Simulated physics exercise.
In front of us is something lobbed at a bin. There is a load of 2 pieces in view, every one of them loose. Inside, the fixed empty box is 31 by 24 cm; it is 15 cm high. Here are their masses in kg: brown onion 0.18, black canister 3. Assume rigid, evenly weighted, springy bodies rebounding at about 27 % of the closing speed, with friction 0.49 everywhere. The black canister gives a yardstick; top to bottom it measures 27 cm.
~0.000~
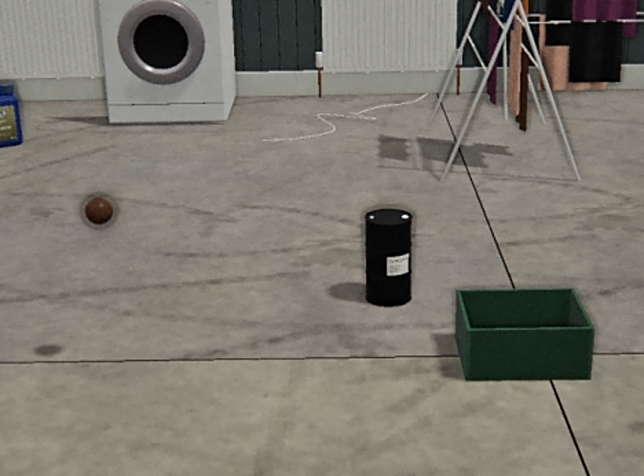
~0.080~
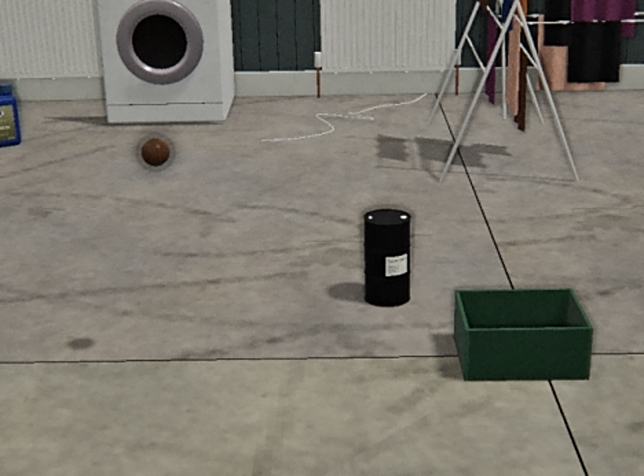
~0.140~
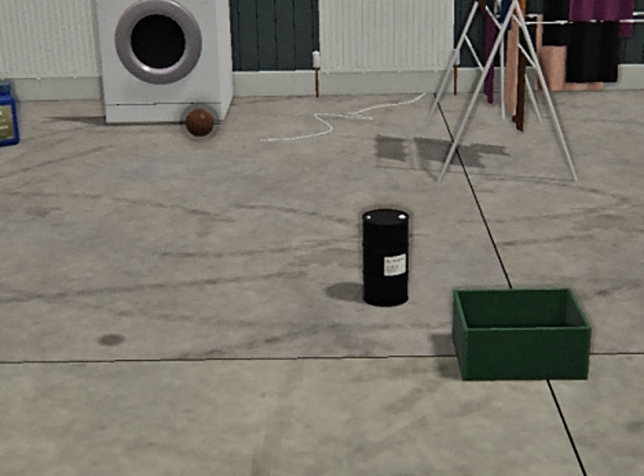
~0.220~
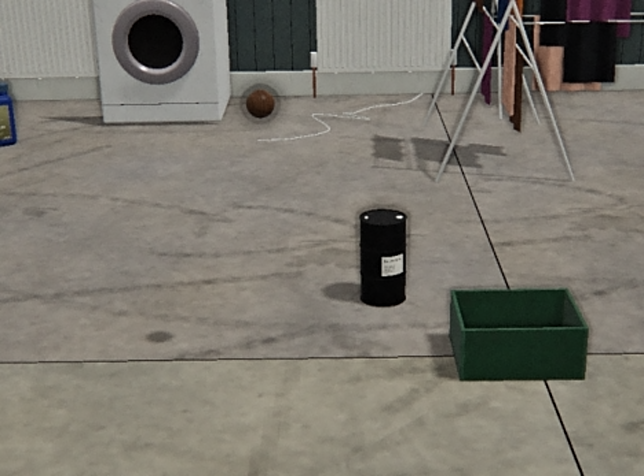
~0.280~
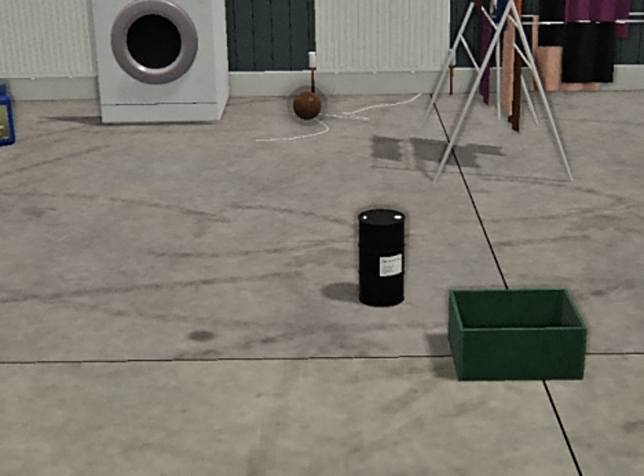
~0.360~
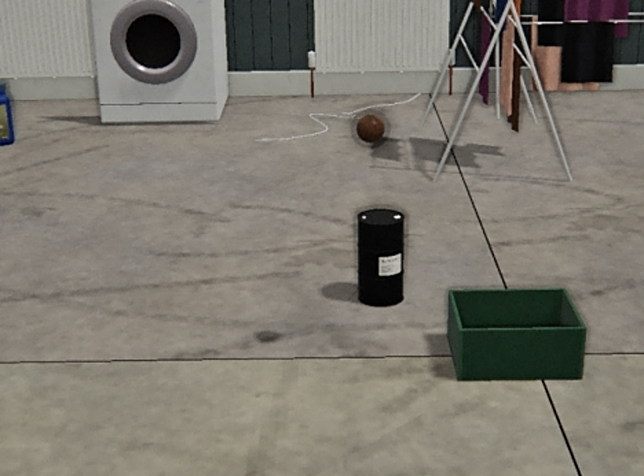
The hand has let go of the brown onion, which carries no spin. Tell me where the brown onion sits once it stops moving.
In.
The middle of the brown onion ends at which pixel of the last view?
It stops at about (512, 333).
After 0.56 s, 5 cm to go; brown onion near (520, 281).
After 0.76 s, onion inside the box; brown onion near (488, 318).
At rest (2.5 s), onion inside the box; black canister in place, give or take 10 cm. Seen from the same camera at the end, brown onion near (512, 333).
